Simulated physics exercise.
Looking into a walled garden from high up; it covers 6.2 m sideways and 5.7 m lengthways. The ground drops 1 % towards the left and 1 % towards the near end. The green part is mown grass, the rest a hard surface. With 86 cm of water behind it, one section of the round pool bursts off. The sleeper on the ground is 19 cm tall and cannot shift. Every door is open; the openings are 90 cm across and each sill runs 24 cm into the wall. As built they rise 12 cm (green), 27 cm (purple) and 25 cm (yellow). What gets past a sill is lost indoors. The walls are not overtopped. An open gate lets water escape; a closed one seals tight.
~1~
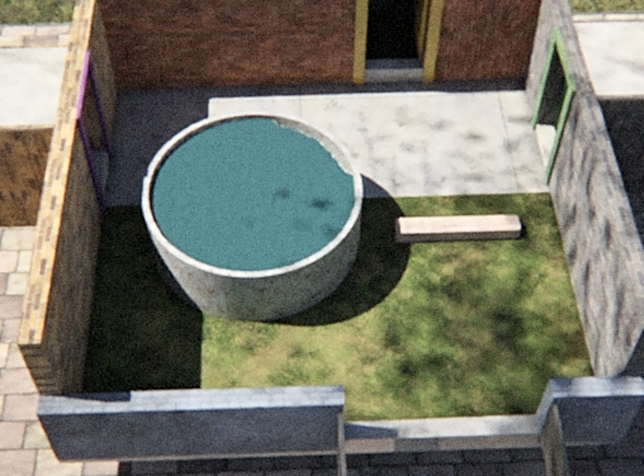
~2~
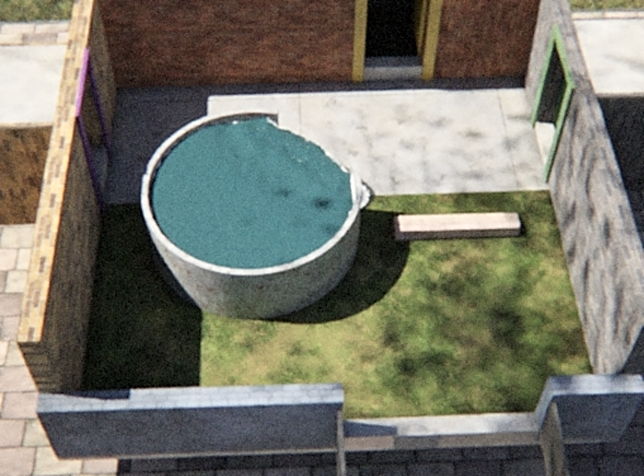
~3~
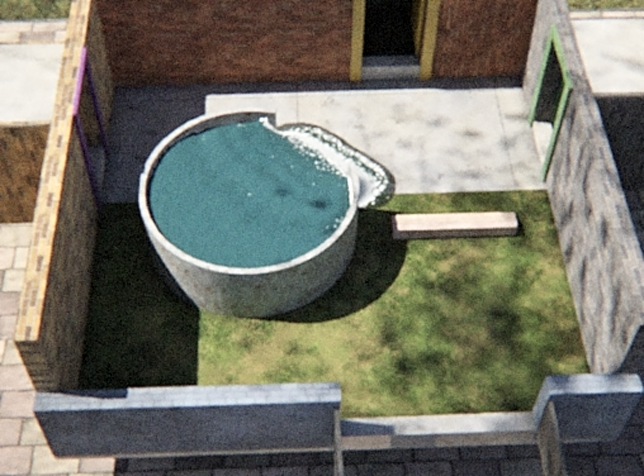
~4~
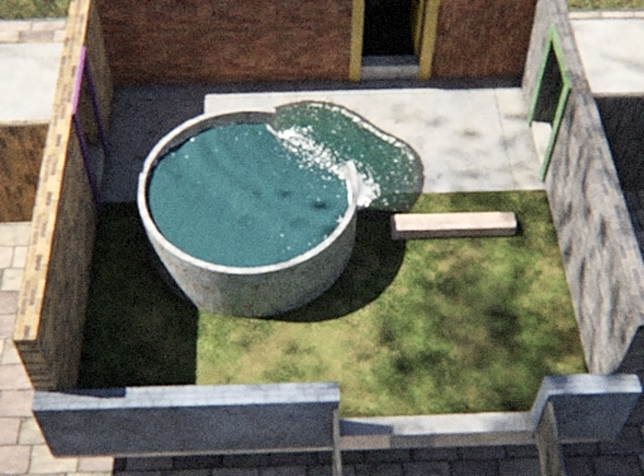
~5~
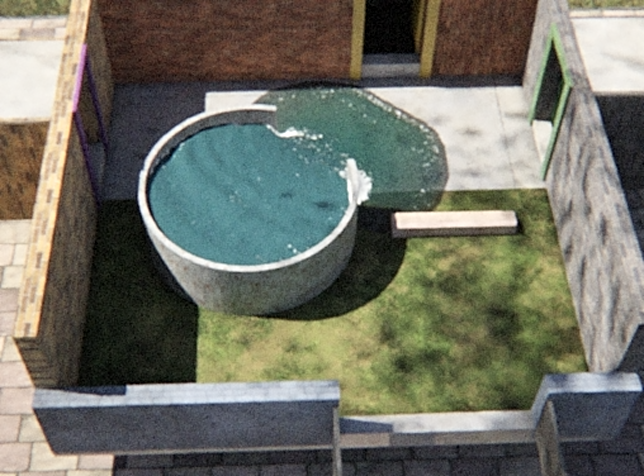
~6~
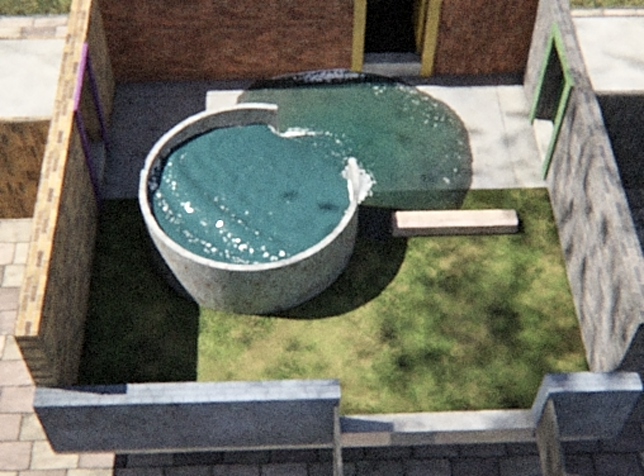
To begin with, still, blue-green water fills a round pool in a walled garden with grass and paving. A section of its far right rim breaks away and foaming water pours through the gap, then spreads in a widening sheet across the paving towards the yellow-framed doorway, while ripples cross the pool.
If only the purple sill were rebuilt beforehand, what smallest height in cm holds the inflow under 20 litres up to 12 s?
It would have to be roughly 10.5 cm high.
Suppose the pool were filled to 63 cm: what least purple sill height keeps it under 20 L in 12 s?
Some 8.0 cm.
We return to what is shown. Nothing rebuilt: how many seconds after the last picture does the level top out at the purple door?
At about 9.5 s.
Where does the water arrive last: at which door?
It is the purple one.
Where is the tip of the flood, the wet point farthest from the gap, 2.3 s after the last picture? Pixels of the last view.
Around (573, 317).
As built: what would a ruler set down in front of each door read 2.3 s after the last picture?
In cm: Green 28, purple 9, yellow 29.
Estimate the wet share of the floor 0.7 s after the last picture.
Some 35 per cent of it.
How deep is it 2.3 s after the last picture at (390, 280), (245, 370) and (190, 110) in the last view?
About 0, 0 and 4 cm.
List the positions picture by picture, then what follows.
The first picture shows still water, 86 cm deep, in the round pool at (253, 192); the purple door at (94, 135) is dry.
In the second picture, the front is at (369, 191), 0.4 m from the gap on the far side; 0.4 m2 of floor is wet, 86 cm left at the back.
In the third picture, water pours out on the far side and has run 0.8 m, to (386, 173); about 14 cm deep outside, 86 cm at the back.
In the fourth picture, the front is at (407, 147), 1.3 m from the gap on the far side; 3.0 m2 of floor is wet, 86 cm left at the back.
In the fifth picture, water pours out on the far side and has run 1.8 m, to (422, 124); about 9 cm deep outside, 86 cm at the back.
In the sixth picture, the gap is on the far side, the front 2.2 m out at (449, 111); the back of the round pool holds 86 cm; 1.9 m in a straight line remain to the purple door at (91, 127).
Then, 0.7 s after the last picture water covers 35 % of the floor, deepest (72 cm) near (518, 78); it has not reached the purple door.
Then, 2.3 s after the last picture water covers 55 % of the floor, deepest (44 cm) near (522, 94); 9 cm at the purple door, 0 litres in over its 27 cm sill.
Then, 11.3 s after the last picture water covers 95 % of the floor, deepest (18 cm) near (74, 423); 13 cm at the purple door, 0 litres in over its 27 cm sill.
At the purple door as built, the water peaked near 14 cm, 9.5 s after the last picture.
Run again over the same 12 s with other heights there, 31 litres in over 9.5 cm, 2 litres over 13 cm. The limit of 20 litres is kept from about 10.5 cm up.
